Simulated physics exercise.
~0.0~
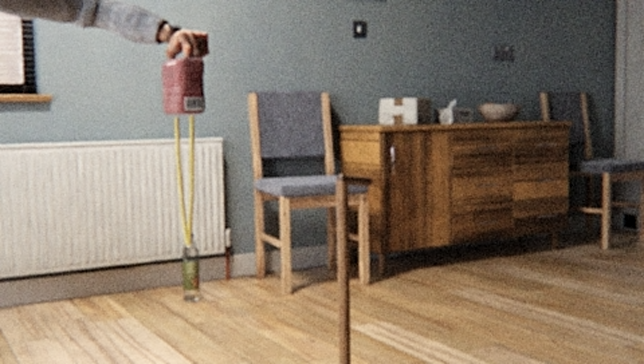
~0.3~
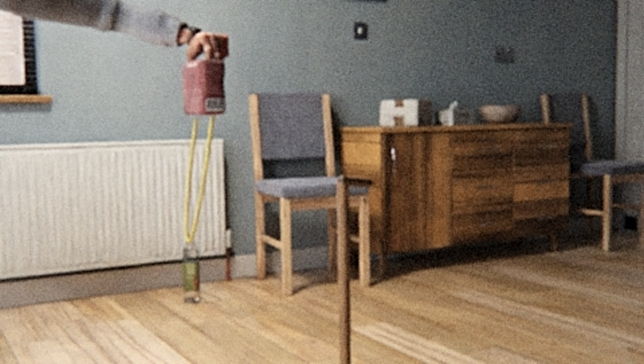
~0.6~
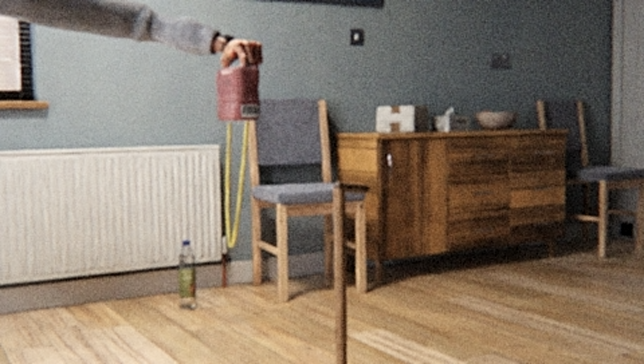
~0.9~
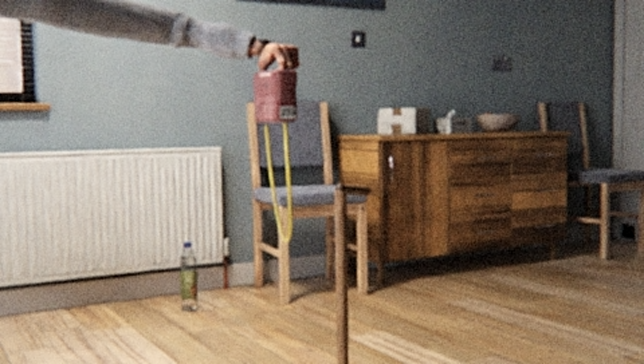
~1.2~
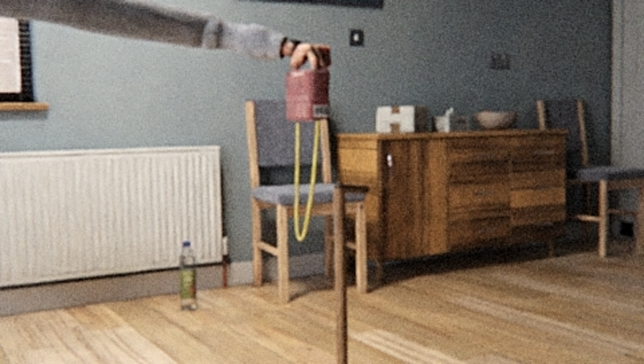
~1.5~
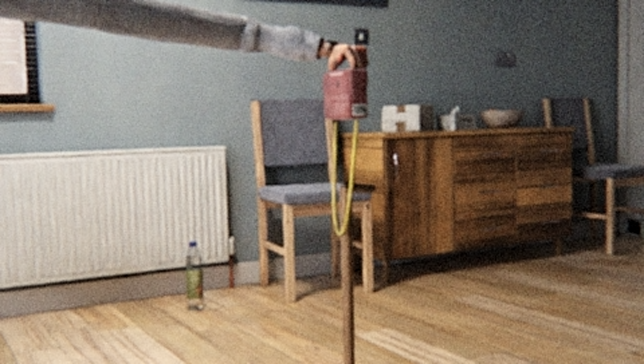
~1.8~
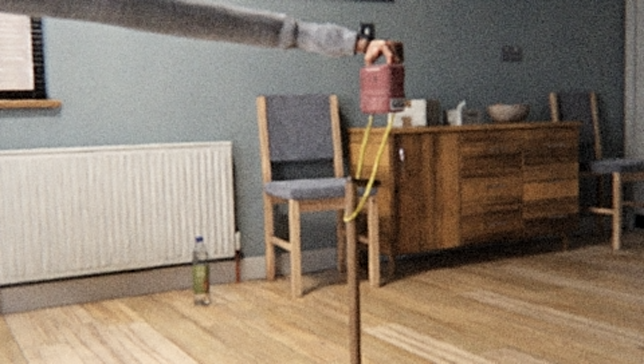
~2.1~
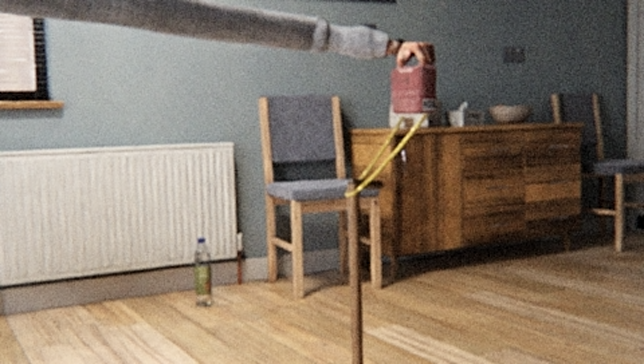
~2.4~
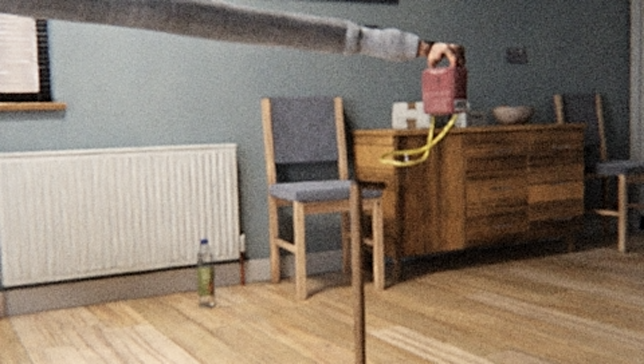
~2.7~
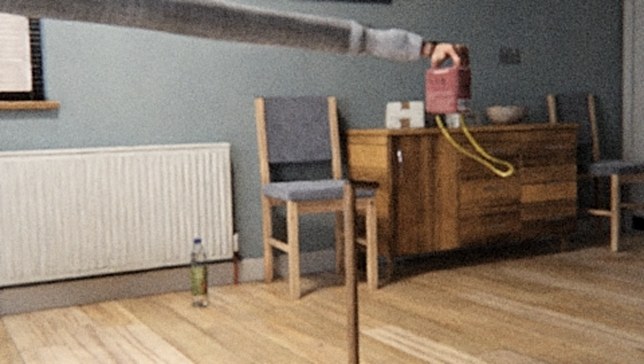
A red pouch trailing a yellow loop is carried right by hand past a post, swinging free.
